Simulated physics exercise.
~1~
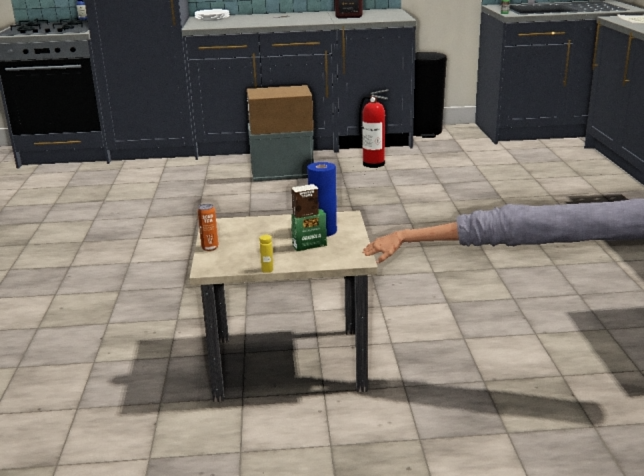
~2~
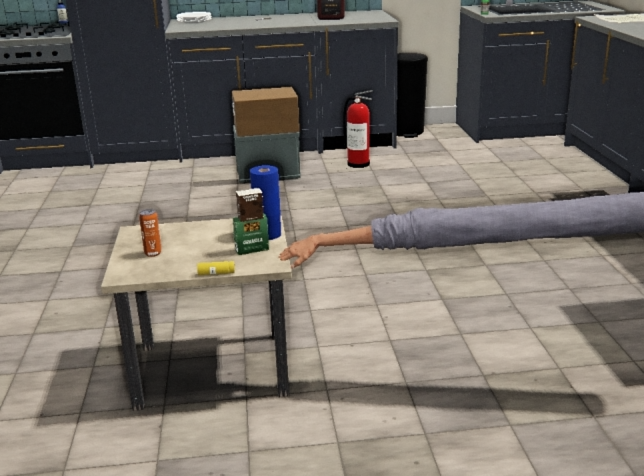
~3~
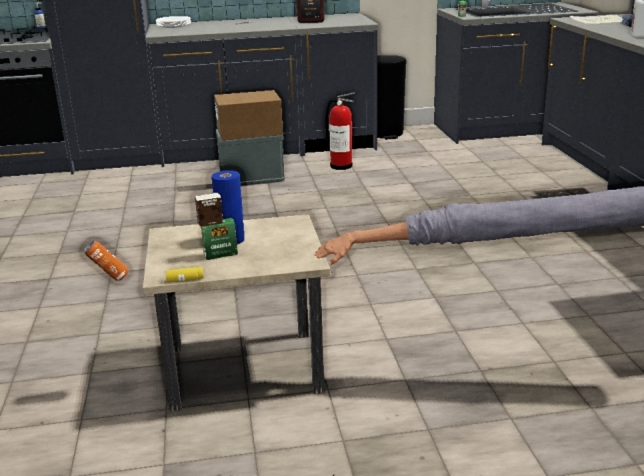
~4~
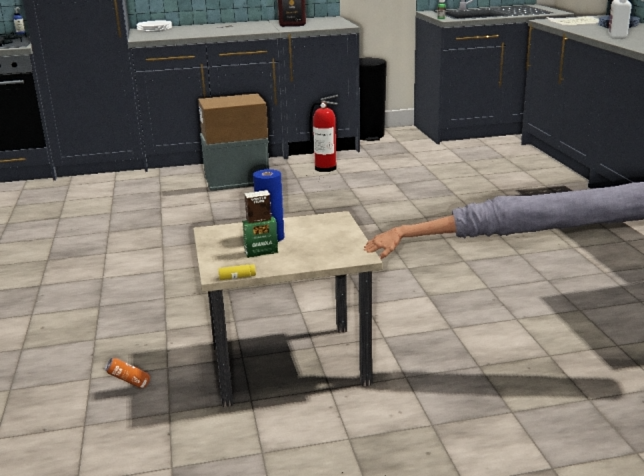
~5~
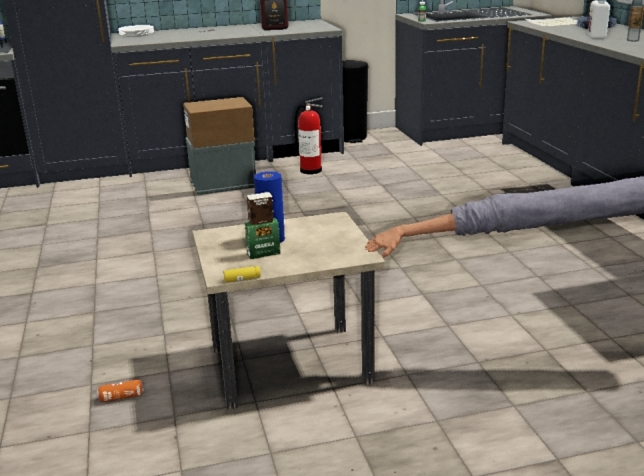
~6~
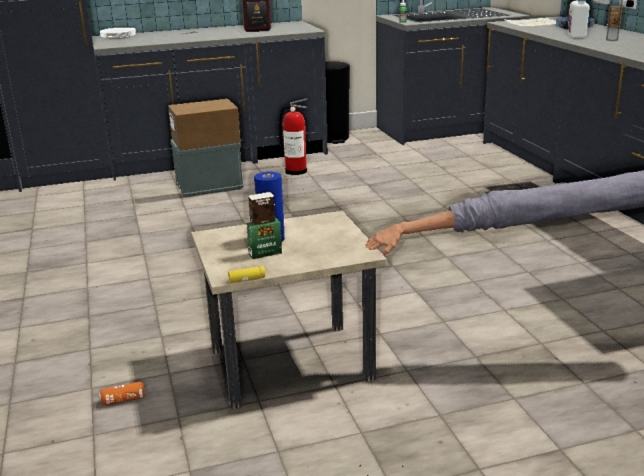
In a kitchen, a hand drags a small table left and then back right, toppling a yellow shaker on top and sending an orange can off the left side to the floor, where it ends lying while the blue roll, green packet and brown book stay upright.
